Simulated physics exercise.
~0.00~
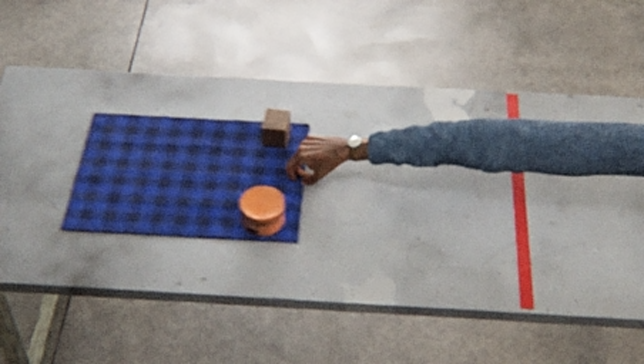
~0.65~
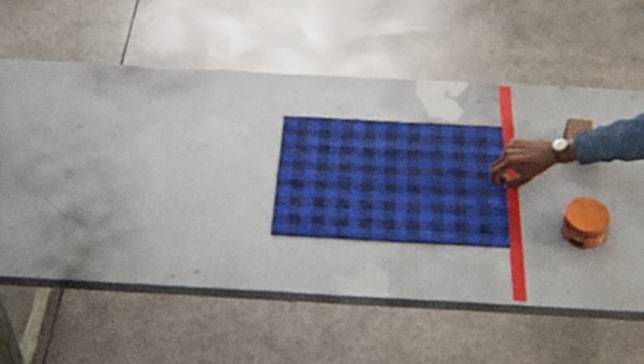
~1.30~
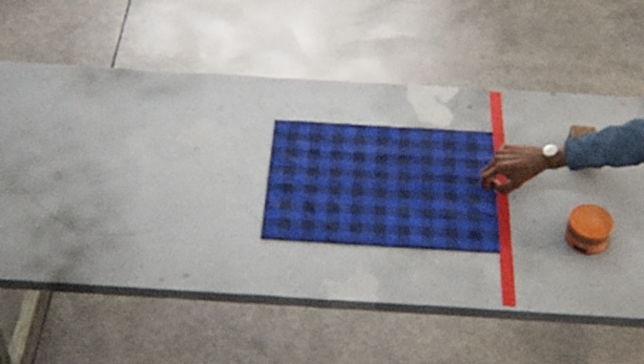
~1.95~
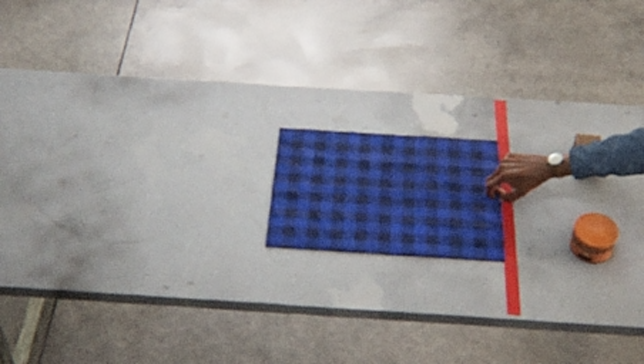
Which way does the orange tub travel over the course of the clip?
The orange tub moves to the right, ending up on the bare table past the red tape.
